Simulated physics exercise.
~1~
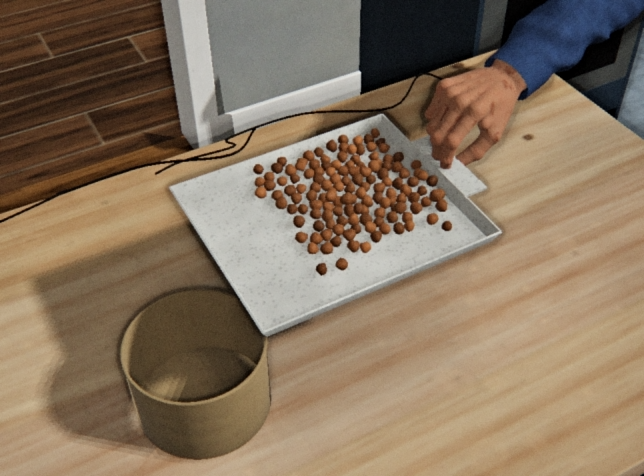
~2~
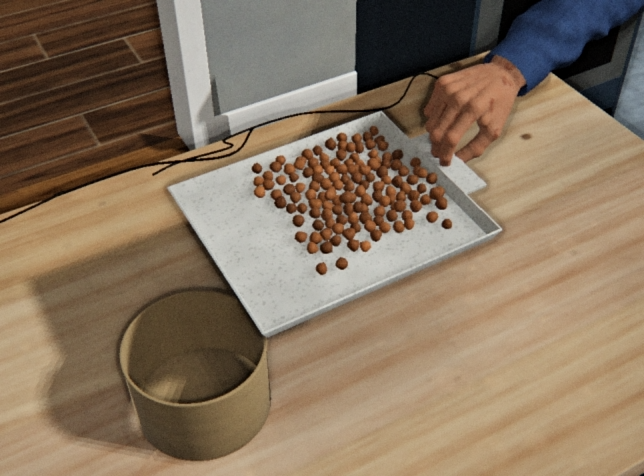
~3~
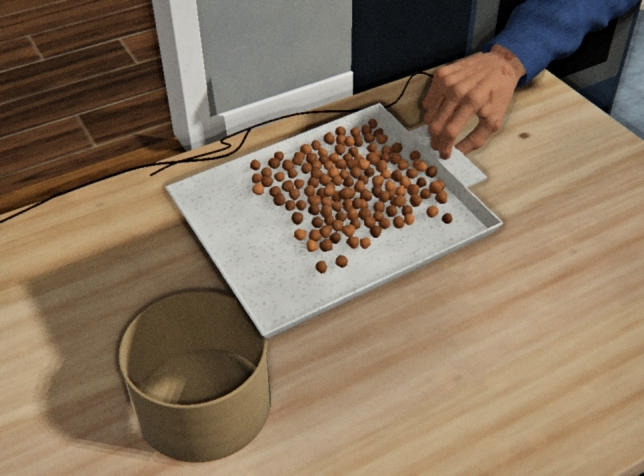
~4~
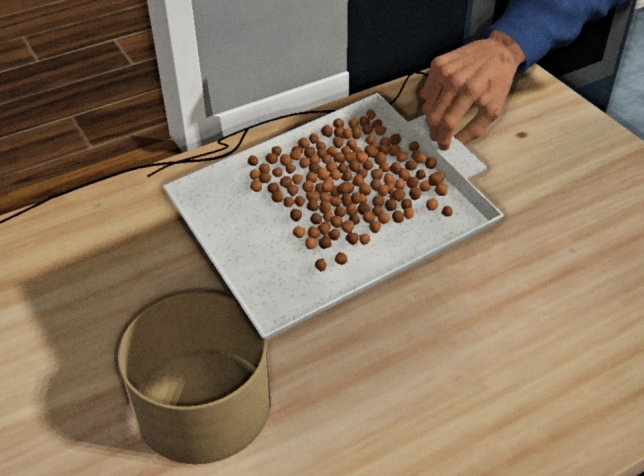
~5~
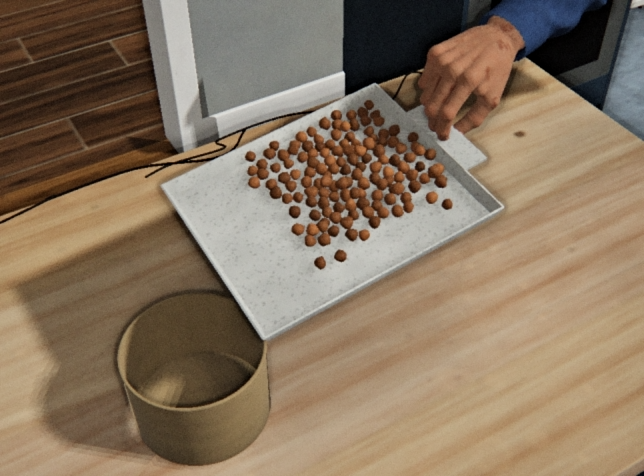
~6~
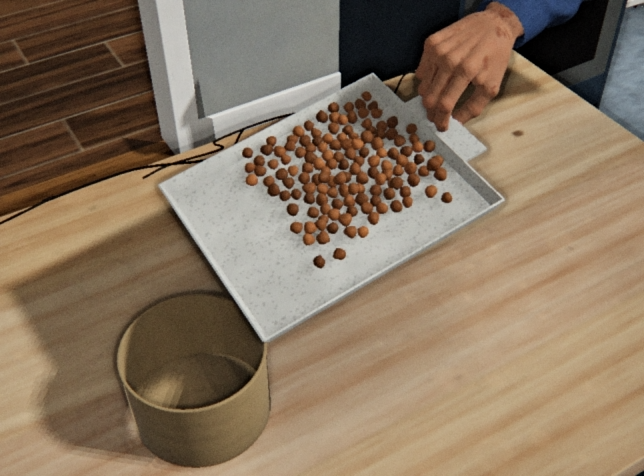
A hand slowly raises the far end of a pale tray of hazelnuts beside a pot.
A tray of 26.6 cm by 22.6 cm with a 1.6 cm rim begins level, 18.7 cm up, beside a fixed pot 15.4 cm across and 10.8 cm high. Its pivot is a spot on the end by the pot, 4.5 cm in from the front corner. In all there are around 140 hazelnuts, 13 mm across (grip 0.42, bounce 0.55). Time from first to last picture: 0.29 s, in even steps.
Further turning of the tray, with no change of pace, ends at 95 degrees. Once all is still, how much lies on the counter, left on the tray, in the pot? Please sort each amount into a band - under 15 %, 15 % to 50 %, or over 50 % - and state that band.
Counter: 15 % to 50 %; tray: Under 15 %; pot: Over 50 %.
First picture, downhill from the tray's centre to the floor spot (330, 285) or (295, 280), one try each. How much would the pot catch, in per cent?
First try: About 0 percent; second try: About 15 percent.
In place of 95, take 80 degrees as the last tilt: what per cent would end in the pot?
That comes out at some 55 per cent.
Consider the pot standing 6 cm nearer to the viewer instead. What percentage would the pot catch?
Then roughly 90 percent would land in it.
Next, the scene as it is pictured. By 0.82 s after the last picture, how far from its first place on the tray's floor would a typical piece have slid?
Roughly 17 cm.
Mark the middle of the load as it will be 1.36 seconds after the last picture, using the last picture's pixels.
(218, 351), roughly.
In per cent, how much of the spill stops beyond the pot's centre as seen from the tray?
Roughly 70 percent of the spill.
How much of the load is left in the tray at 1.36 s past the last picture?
Close to 40 in a hundred.
Then, 0.82 s after the last picture, tilt 50 degrees; the tray holds 75 %, the pot 10 %.
Then, 1.36 s after the last picture, tilt 76 degrees; the tray holds 40 %, the pot 25 %.
Then, 1.97 s after the last picture, tilt 95 degrees; the tray holds 0 %, the pot 60 %.
In the end, counter 40 %, tray 0 %, pot 60 %.
